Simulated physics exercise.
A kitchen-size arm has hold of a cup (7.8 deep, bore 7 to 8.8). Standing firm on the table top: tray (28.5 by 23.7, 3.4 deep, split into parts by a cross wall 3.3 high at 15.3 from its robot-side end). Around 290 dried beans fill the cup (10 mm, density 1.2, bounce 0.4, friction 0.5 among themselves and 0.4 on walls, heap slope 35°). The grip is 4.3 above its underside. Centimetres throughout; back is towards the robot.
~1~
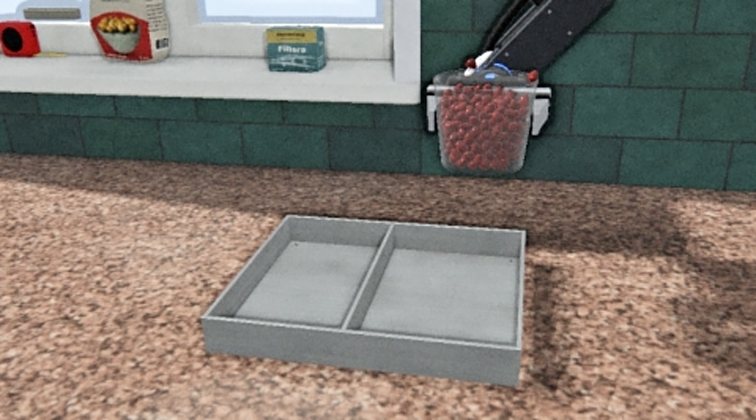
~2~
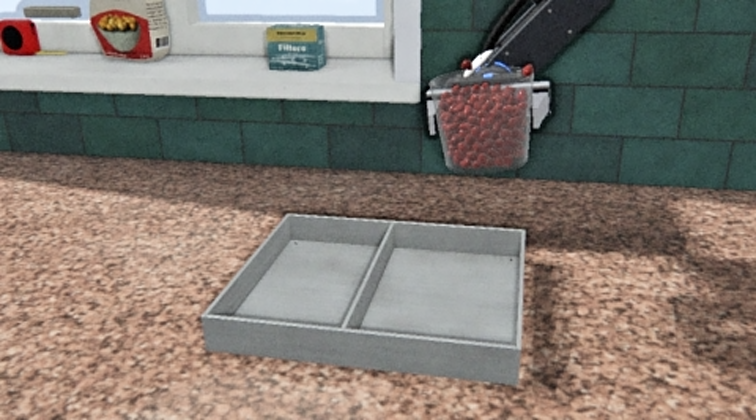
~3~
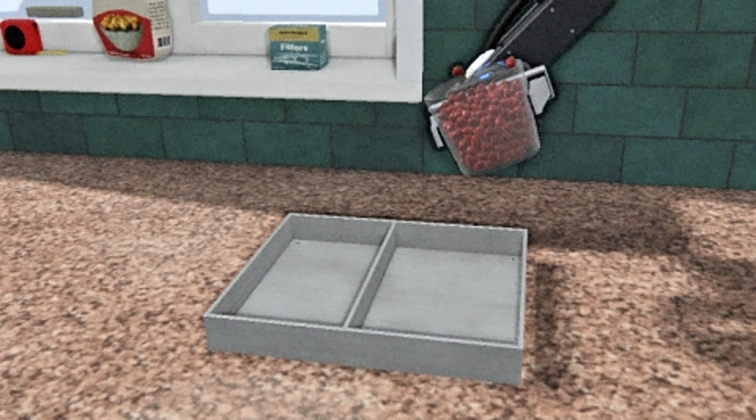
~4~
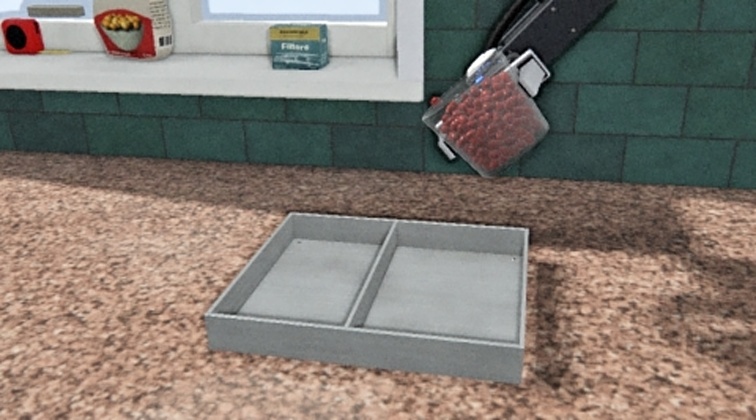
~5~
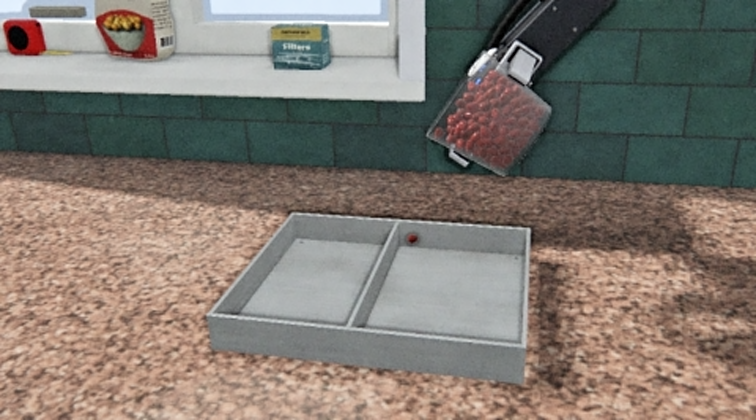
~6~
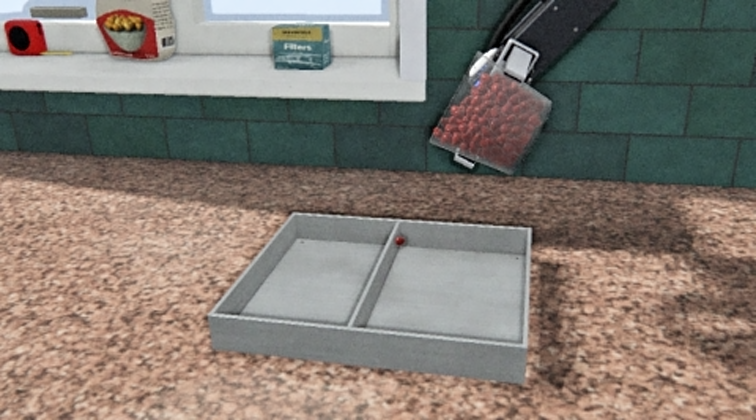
The clip opens on a black robotic arm holding a clear cup heaped with red beans above a speckled counter, behind an empty grey tray split by a divider. The arm tilts the cup steeply toward the left, and a single bean drops into the tray's right section and shifts slightly toward the divider.
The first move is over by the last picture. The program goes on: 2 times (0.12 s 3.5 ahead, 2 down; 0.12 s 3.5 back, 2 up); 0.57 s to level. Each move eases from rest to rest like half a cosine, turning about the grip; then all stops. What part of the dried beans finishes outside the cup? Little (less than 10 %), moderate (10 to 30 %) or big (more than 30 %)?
Share outside the cup: Moderate (10 to 30 %).
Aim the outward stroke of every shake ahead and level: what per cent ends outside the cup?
About 40 per cent.
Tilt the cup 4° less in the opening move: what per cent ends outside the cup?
About 15 per cent.
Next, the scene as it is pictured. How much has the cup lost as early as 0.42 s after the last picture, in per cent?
Near 15 per cent so far.
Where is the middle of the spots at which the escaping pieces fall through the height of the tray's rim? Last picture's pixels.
Near (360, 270).
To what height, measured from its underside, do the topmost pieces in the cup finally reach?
Roughly 8.0 cm.
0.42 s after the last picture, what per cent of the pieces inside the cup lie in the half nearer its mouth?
Roughly 50 per cent.
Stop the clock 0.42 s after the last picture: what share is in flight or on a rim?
Some 4 per cent.
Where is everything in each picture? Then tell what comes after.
The first frame shows cup middle at (483, 123), level; upper third of the load around (485, 106), from x 445 to 535, top at y 65; 293 in the cup.
The second frame shows cup middle at (484, 122), tilted 6° forward; upper third of the load around (485, 106), from x 445 to 530, top at y 65.
The third frame shows cup middle at (487, 122), tilted 22° forward; upper third of the load around (492, 104), from x 445 to 530, top at y 65.
The fourth frame shows cup middle at (490, 120), tilted 41° forward; upper third of the load around (495, 103), from x 435 to 535, top at y 80; 292 in the cup, 1 in flight or on a rim.
The fifth frame shows cup middle at (492, 119), tilted 57° forward; upper third of the load around (498, 100), from x 410 to 540, top at y 75; 292 in the cup, 1 in the robot-side part.
The sixth frame shows cup middle at (493, 118), tilted 63° forward; upper third of the load around (498, 101), from x 400 to 540, top at y 80; 292 in the cup, 1 in the robot-side part.
Then, 0.42 s later, tilted 63° forward, highest piece 21 above the table; 250 in the cup, 17 in the far-side part, 14 in the robot-side part, 12 in flight or on a rim.
Then, 0.84 s later, tilted 19° forward, highest piece 23 above the table; 240 in the cup, 31 in the far-side part, 22 in the robot-side part.
Then, 1.25 s later, level, highest piece 24 above the table; 240 in the cup, 31 in the far-side part, 22 in the robot-side part.
Then, 2.30 s later, level, highest piece 24 above the table; 240 in the cup, 31 in the far-side part, 22 in the robot-side part.
At rest, 240 in the cup, 31 in the far-side part, 22 in the robot-side part. That is 18 % outside the cup.
